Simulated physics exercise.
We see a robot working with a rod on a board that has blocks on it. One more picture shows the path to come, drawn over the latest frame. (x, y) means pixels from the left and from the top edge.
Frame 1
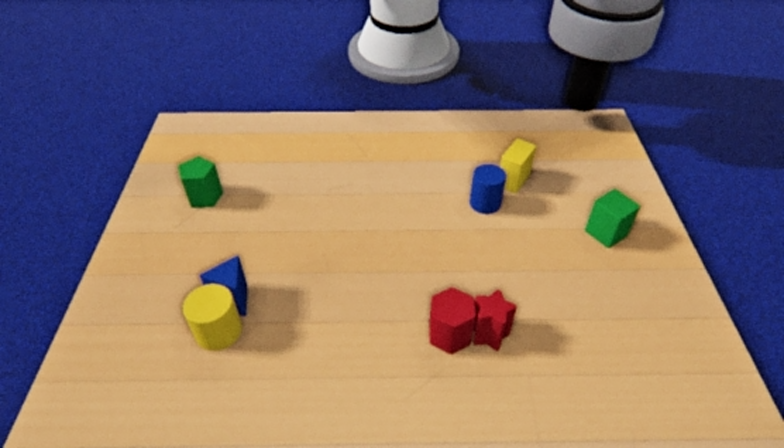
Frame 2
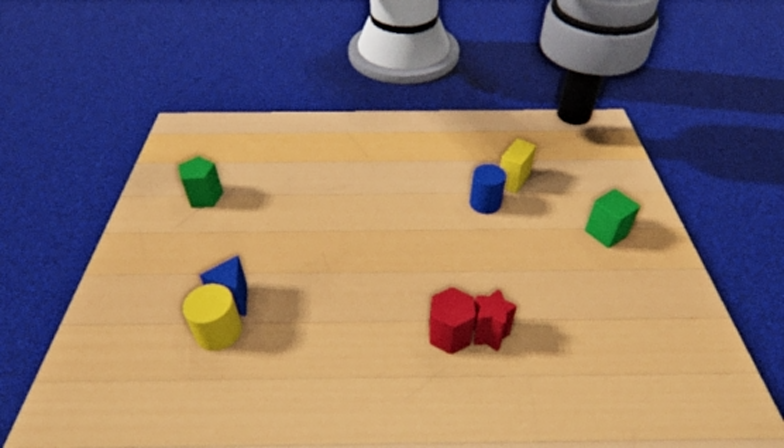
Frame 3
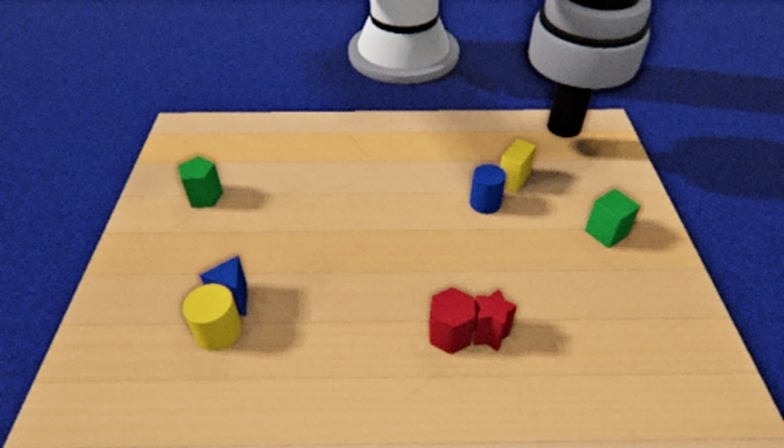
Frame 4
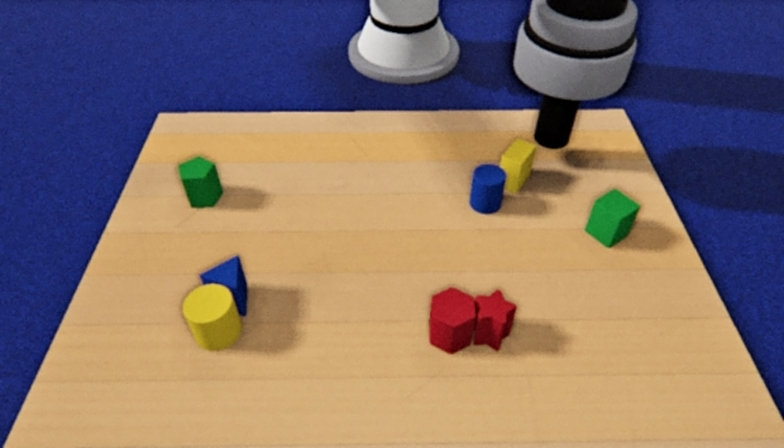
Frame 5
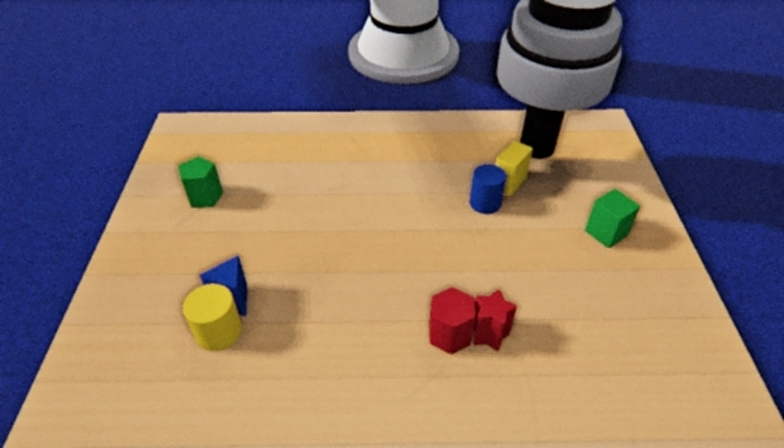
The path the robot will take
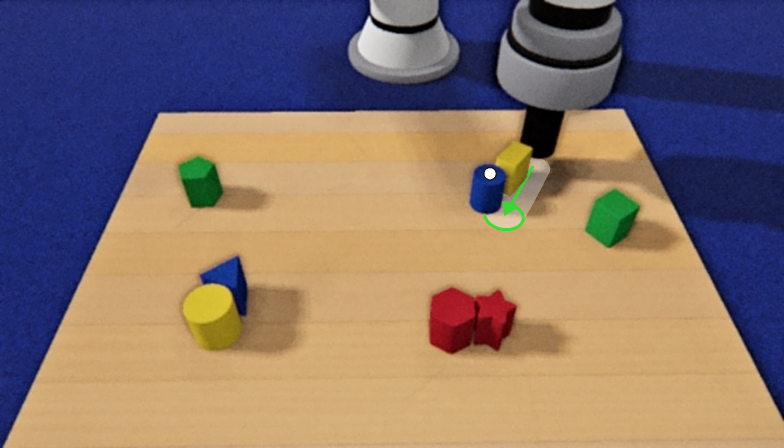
Robot arm with a black rod moving down and left across a wooden board, slightly nudging a yellow block beside a blue cylinder.
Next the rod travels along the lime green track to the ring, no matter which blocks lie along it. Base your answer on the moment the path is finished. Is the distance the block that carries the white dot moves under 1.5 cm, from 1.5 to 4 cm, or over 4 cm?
It's set to move over 4 cm.
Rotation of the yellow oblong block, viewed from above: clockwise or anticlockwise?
That block twists clockwise.
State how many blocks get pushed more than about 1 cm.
Two blocks.
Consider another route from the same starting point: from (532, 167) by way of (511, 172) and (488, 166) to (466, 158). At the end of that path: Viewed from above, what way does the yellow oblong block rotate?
Twists anticlockwise.
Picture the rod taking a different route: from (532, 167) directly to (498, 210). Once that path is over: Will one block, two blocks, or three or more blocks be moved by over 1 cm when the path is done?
Count: 2.
The drawn path runs in a line from (532, 167) to (504, 216); the dot is on the blue cylinder.
On the path given first. Halfway along, rod (523, 172); blue cylinder (464, 186); yellow oblong block (492, 171), turned 35° clockwise.
At the end, rod (508, 197); blue cylinder (442, 193); yellow oblong block (468, 183), turned 95° clockwise; green four-sided block not moved.
